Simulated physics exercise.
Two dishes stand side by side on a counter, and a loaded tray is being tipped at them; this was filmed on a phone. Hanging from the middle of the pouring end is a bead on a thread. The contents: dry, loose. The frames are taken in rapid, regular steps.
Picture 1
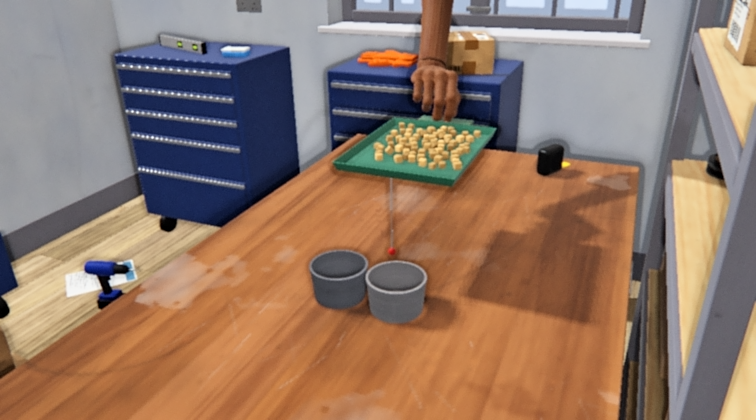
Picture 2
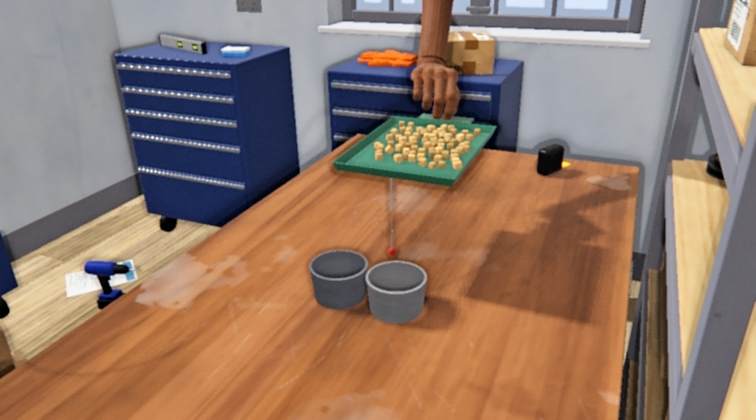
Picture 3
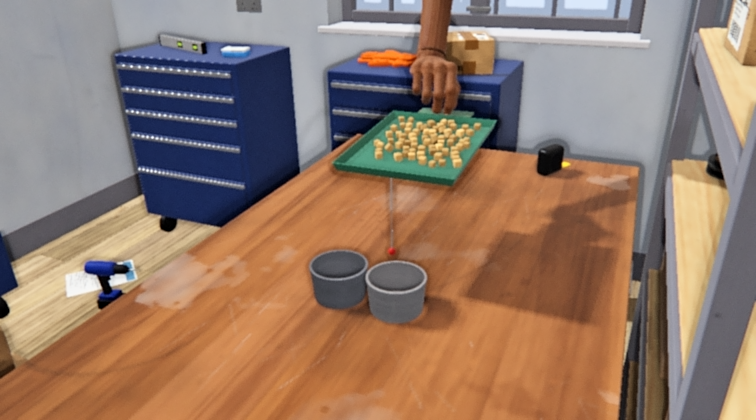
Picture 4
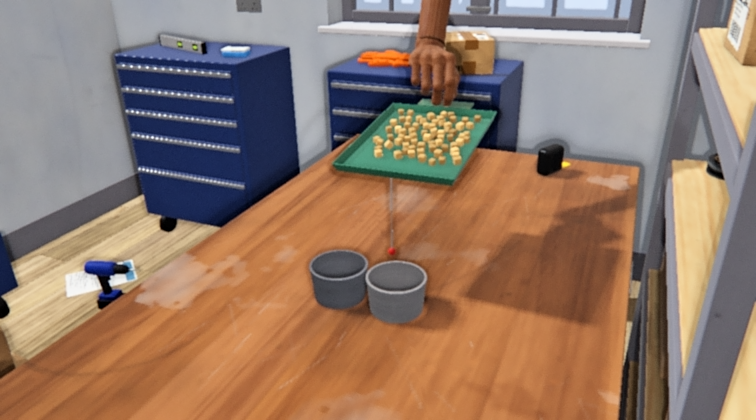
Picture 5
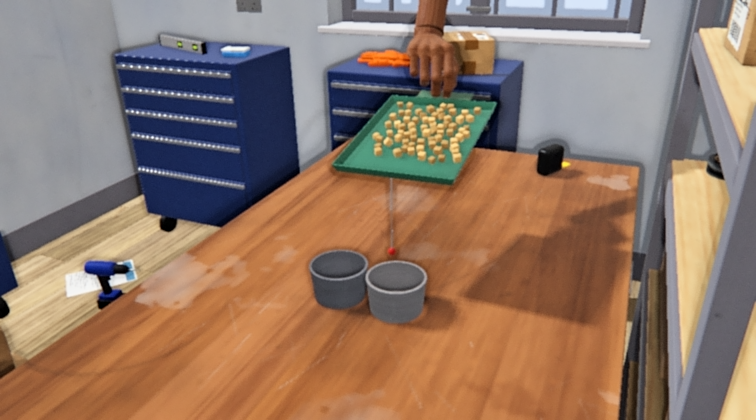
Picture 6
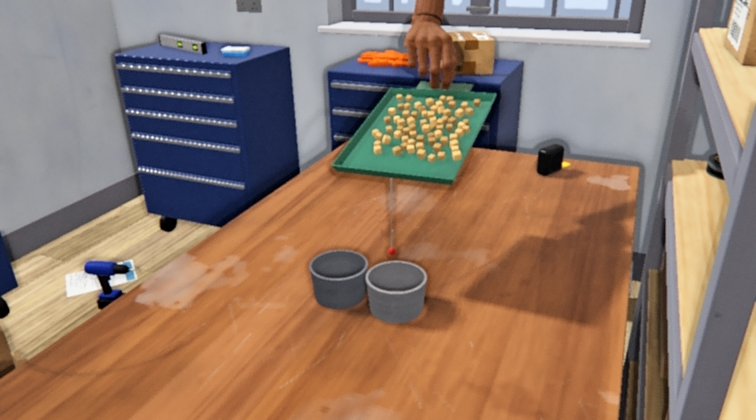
To begin with, a hand holds a green tray of small wooden cubes nearly level above a wooden counter, behind two grey dishes set side by side. The hand then steadily raises the far end of the tray, tilting it more steeply toward the dishes while the cubes stay on it.
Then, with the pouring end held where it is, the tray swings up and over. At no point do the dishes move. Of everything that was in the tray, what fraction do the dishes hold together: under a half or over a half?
Together they hold over a half.
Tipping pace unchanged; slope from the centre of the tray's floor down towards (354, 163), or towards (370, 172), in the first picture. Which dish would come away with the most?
First place: The dish to the left; second place: The dish to the left.
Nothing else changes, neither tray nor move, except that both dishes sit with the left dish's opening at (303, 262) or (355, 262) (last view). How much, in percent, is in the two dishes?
You'd end up with around 50 per cent and then around 60 per cent.
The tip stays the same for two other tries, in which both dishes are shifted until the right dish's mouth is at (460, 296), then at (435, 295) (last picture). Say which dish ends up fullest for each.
For the first placement, the left-side one; for the second placement, the left-side one.
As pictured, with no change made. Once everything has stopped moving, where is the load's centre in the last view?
Around (385, 301).
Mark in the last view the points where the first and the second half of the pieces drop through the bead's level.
First part (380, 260), rest (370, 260).
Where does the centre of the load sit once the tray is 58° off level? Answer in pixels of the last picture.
I'd mark the middle close to (384, 161).
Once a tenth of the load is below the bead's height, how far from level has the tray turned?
About 65 degrees.
Shortly afterwards, tray tipped steeply; all but a few on the tray; a little in the air.
Next, tray tipped right over; near two thirds on the tray; a little in the right dish; only a few in the left dish; a little outside both; near a quarter in the air.
Some moments later, tray tipped past a quarter turn; near half in the right dish; near a third in the left dish; a little outside both.
In the end, tray tipped past a quarter turn; near half in the right dish; near a third in the left dish; a little outside both.
